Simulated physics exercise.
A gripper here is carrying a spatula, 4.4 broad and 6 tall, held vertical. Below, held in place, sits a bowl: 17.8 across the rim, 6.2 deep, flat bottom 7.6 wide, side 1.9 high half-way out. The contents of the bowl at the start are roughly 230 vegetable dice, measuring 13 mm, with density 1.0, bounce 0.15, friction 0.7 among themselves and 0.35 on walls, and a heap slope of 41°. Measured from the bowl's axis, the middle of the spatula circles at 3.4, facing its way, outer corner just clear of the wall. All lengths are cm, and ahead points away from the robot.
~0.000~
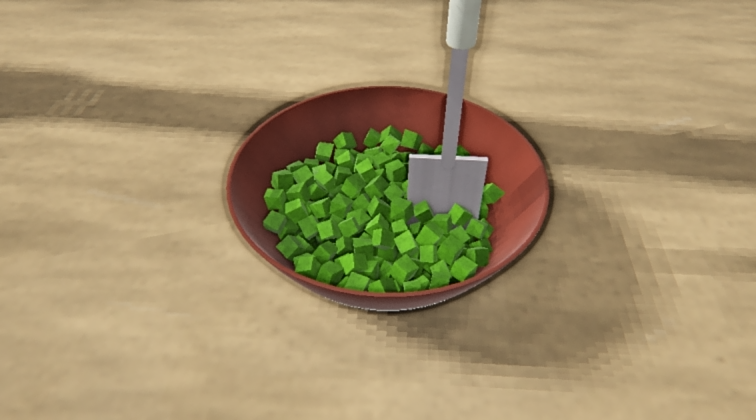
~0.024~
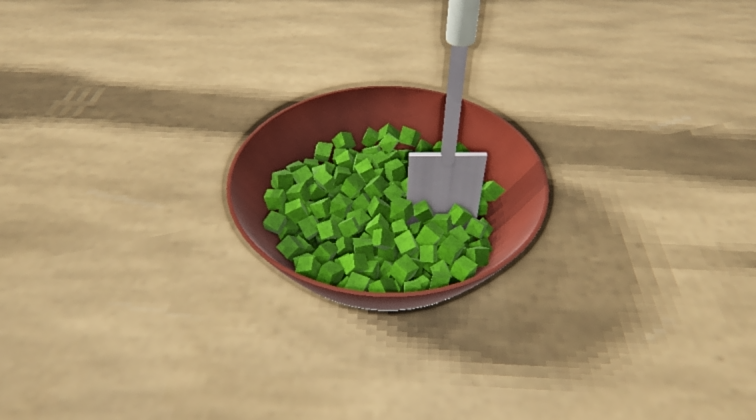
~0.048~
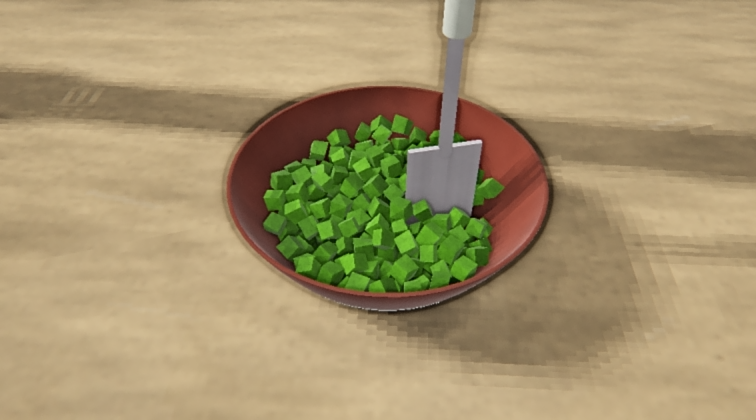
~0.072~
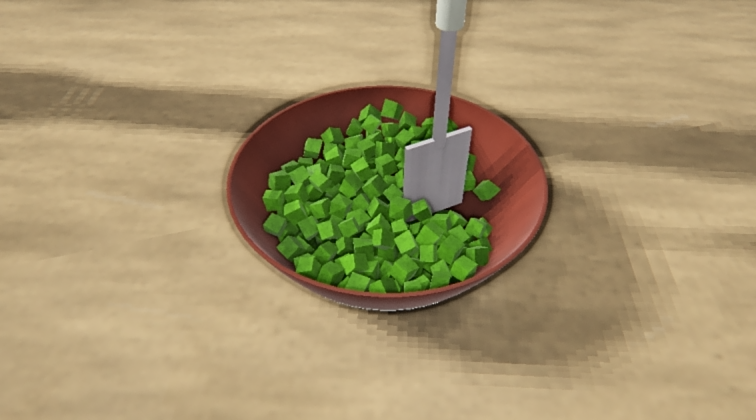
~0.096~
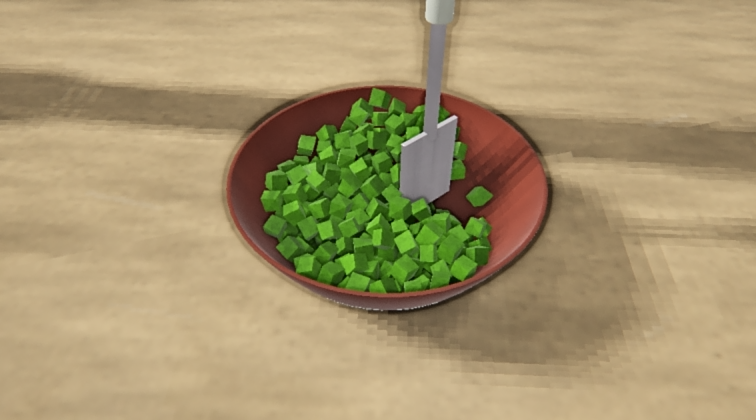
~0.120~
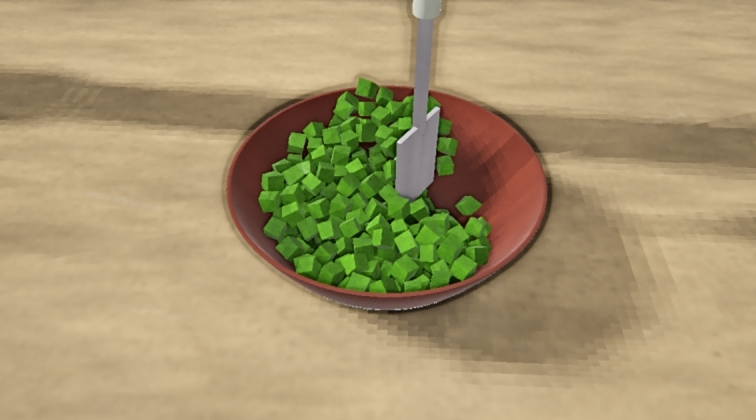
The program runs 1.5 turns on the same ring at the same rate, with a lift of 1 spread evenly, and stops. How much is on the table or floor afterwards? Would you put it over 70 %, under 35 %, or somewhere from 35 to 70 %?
I would put it under 35 %.
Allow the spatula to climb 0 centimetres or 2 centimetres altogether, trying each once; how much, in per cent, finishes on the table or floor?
Roughly 30 percent, then roughly 20 percent.
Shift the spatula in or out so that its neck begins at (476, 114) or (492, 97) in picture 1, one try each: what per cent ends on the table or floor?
I'd put it at around 35 and 15 percent.
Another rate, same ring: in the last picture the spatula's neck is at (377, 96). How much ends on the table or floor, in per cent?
Roughly 50 percent of it.
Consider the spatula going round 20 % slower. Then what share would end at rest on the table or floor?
I'd say close to 25 %.
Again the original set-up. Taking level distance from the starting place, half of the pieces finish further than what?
I'd put it at roughly 10 centimetres.
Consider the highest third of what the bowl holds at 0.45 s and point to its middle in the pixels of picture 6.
Centre of upper third: Approx. (398, 244) px.
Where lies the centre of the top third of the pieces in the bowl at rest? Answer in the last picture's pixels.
Somewhere close to (315, 233).
After 0.45 s, 246° round, highest piece 8 above the table; 215 in the bowl, 13 on the table or floor, 5 in flight or on the tool.
After 0.77 s, 74° round, highest piece 8 above the table; 188 in the bowl, 39 on the table or floor, 6 in flight or on the tool.
After 1.14 s, 180° round, highest piece 7 above the table; 180 in the bowl, 53 on the table or floor.
After 1.84 s, 180° round, highest piece 7 above the table; 180 in the bowl, 53 on the table or floor.
At rest, 180 in the bowl, 53 on the table or floor. That is 23 % on the table or floor.
